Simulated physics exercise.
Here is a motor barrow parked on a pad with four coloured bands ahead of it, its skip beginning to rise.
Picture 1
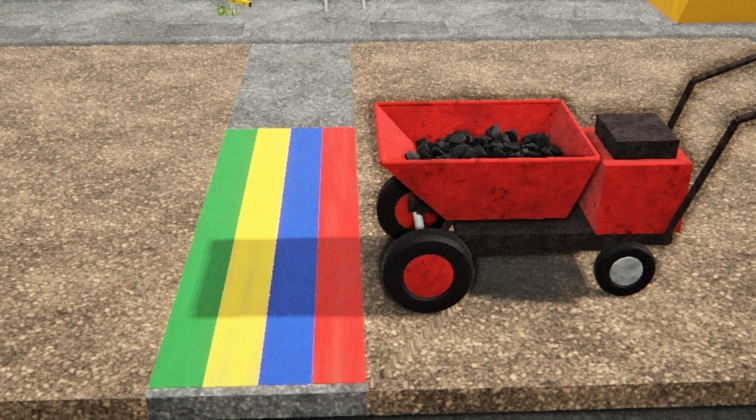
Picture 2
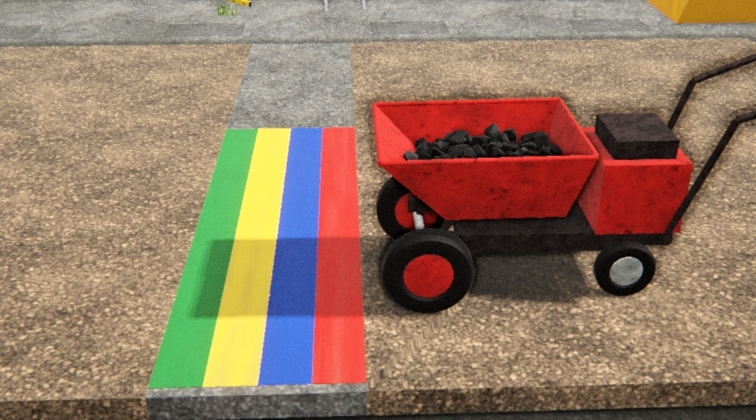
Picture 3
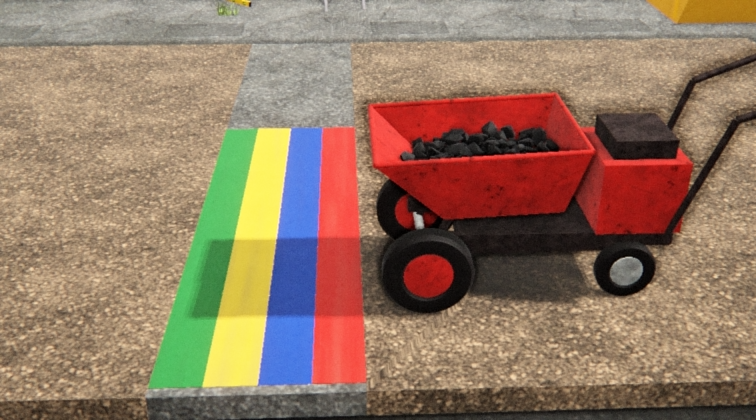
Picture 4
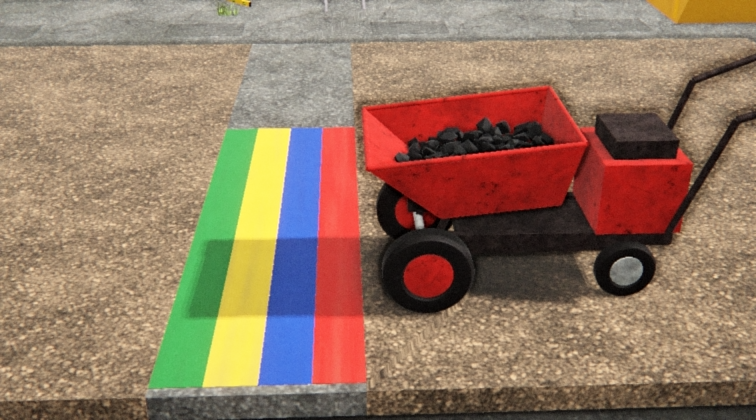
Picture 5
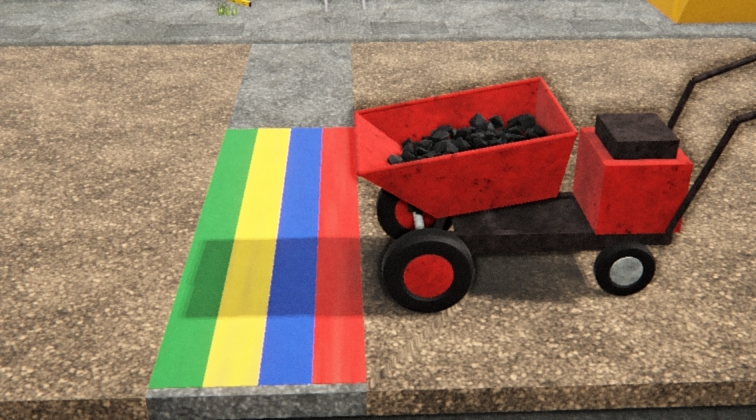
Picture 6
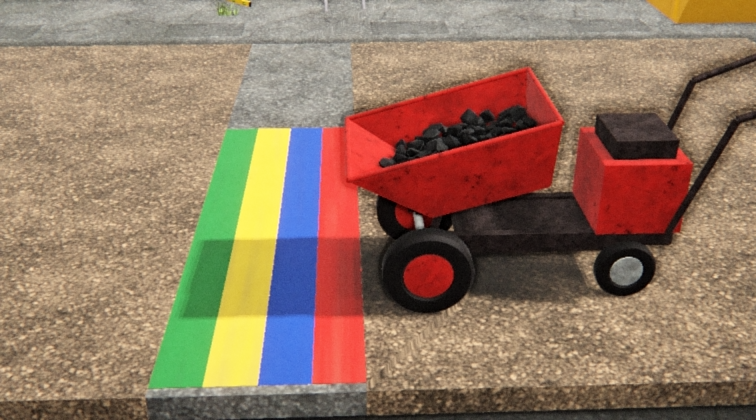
Red skip of a parked motor barrow tilting slowly leftward, its black lumps still inside, beside green, yellow, blue and red bands.
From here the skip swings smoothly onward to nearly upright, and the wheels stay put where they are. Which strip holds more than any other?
The yellow strip.
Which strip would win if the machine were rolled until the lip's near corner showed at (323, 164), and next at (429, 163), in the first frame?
First spot: That green strip; second spot: The blue one.
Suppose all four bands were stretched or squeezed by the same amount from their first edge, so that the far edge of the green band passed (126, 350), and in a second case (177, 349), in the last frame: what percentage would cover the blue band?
Shares: Near 30 %; near 10 %.
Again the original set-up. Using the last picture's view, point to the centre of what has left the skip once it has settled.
About pixel (249, 270).
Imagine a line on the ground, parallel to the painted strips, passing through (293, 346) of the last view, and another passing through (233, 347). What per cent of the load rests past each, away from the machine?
The first gives 70 %, the second 30 %.
Shortly afterwards, skip tipped steeply; the whole lot in the skip.
Next, skip tipped right over; near two thirds in the skip; a little over the blue strip; near a quarter over the yellow strip; only a few over the green strip.
Some moments later, skip tipped right over; near a quarter in the skip; near a quarter over the blue strip; near a third over the yellow strip; near a quarter over the green strip; a little off the paint.
In the end, skip tipped right over; near a quarter in the skip; none at all over the red strip; near a quarter over the blue strip; near a third over the yellow strip; near a quarter over the green strip; only a few off the paint.
